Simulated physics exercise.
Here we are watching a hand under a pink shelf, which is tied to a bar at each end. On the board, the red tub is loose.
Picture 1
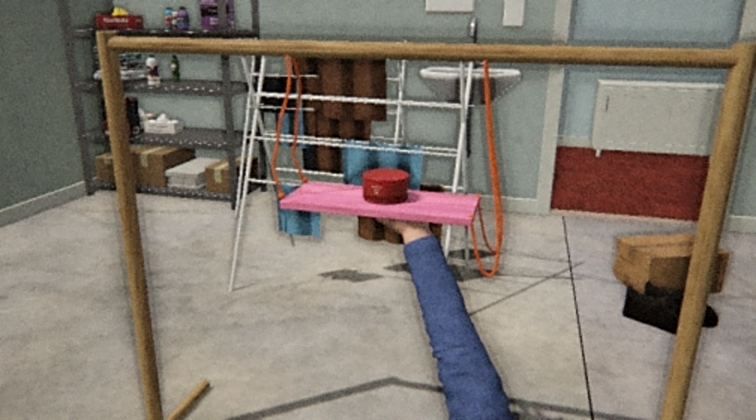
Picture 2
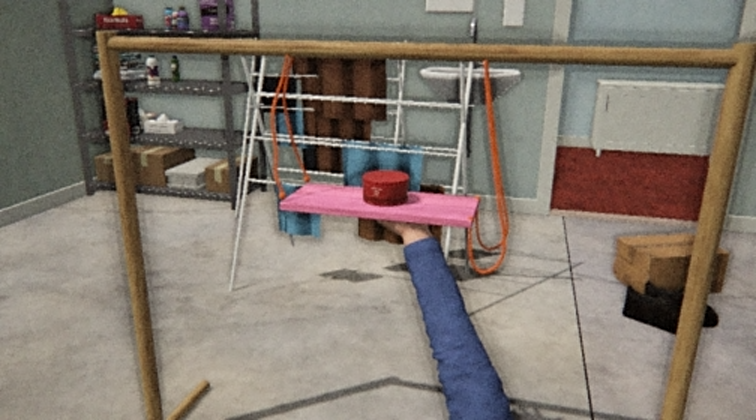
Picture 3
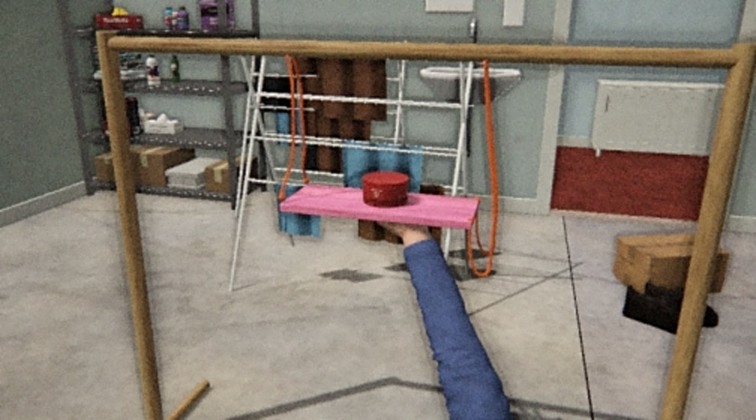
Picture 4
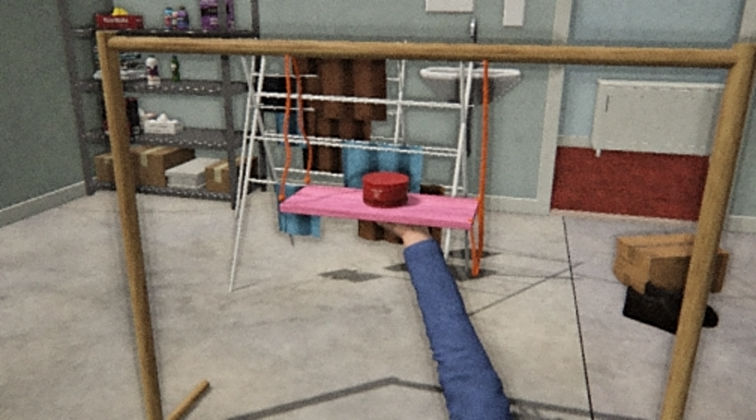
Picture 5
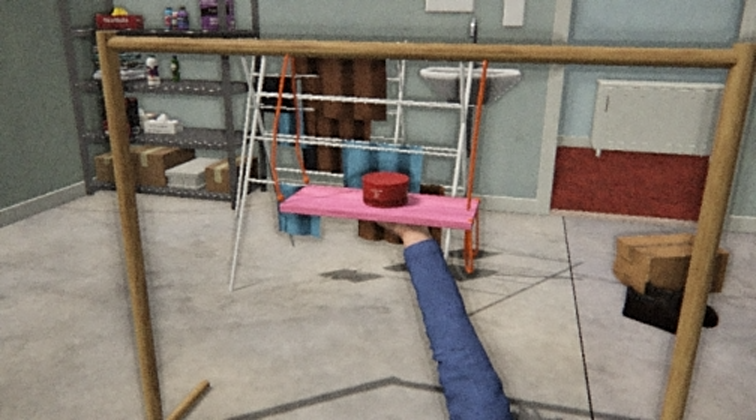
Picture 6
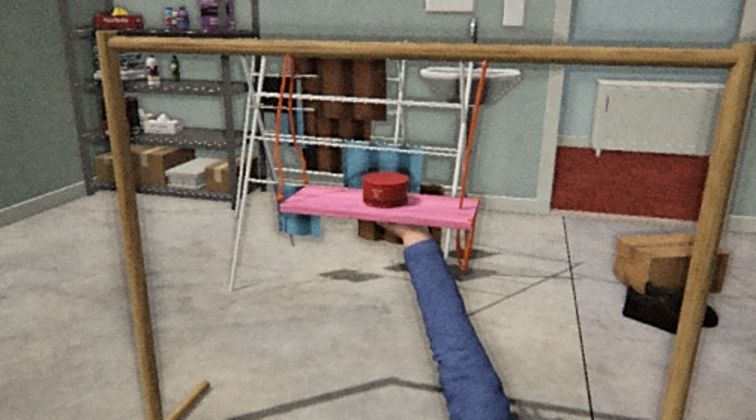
A blue-sleeved hand holding up a pink shelf with a red tub, both staying still while slack orange strings sway slightly.
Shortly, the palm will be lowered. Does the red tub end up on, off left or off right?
Off right.
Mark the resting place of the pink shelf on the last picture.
Roughly at (343, 254).
Then, 0.60 s later than the last view, board tipped 28° down to the right; tub falling.
Then, 1.22 s later than the last view, board tipped 42° down to the right; tub on the floor.
Finally, board tipped 38° down to the right; tub on the floor. The red tub tumbles from the right end.
